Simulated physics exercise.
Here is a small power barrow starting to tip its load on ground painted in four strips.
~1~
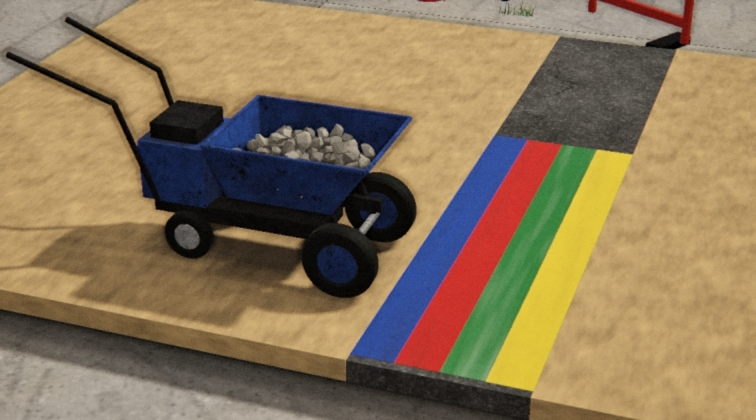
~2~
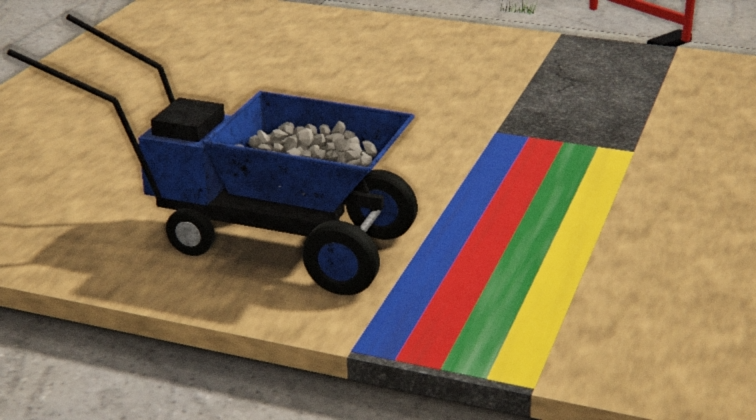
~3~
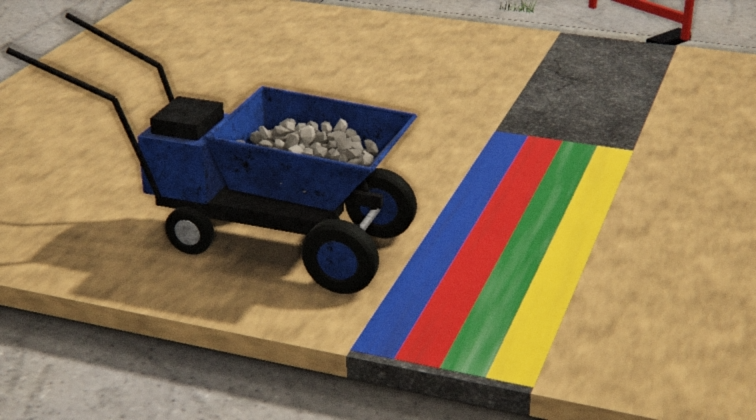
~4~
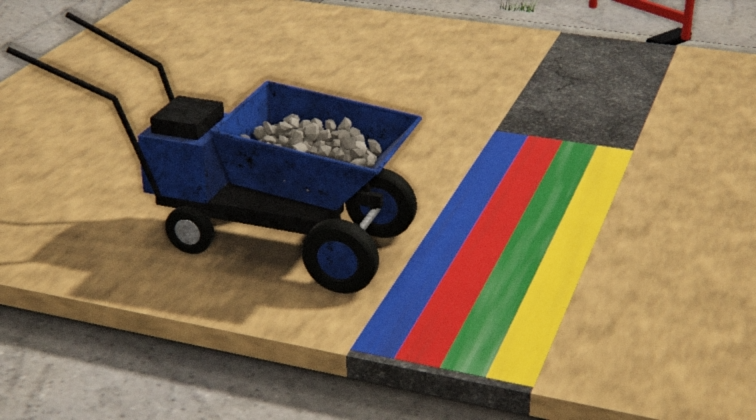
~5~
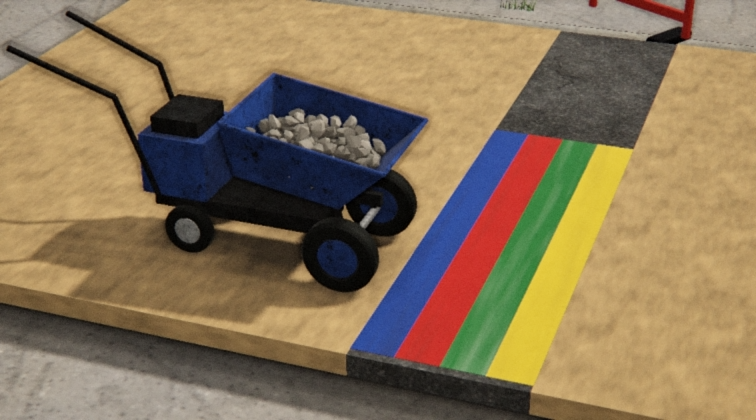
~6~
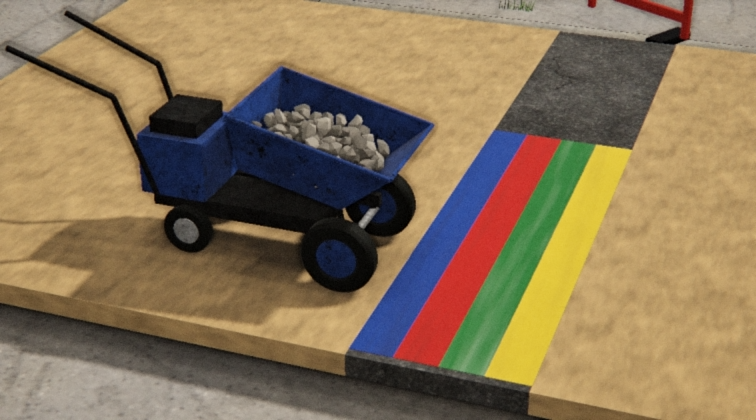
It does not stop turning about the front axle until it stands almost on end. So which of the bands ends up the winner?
The winner is the green band.
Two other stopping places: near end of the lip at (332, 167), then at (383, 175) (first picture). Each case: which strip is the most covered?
Going by the pictures, the first try gives the red one and the second gives the strip in green.
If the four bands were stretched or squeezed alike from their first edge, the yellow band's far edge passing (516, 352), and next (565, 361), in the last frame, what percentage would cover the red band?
About 20 % and 40 %.
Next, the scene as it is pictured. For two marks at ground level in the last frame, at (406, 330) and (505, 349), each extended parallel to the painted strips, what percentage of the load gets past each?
Respectively 90 and 20 percent.
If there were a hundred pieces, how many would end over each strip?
Per strip, roughly: Blue 0, red 30, green 40, yellow 15.
Soon after the last picture, skip tipped steeply; all in the skip.
A little later, skip tipped steeply; nearly all in the skip; a stray few over the red strip; a stray few over the green strip.
Later still, skip tipped right over; about a third in the skip; a small part over the red strip; about a third over the green strip; a small part over the yellow strip; a stray few off the paint.
By the end, skip tipped right over; a small part in the skip; a stray few over the blue strip; about a quarter over the red strip; about a third over the green strip; about a quarter over the yellow strip; a stray few off the paint.
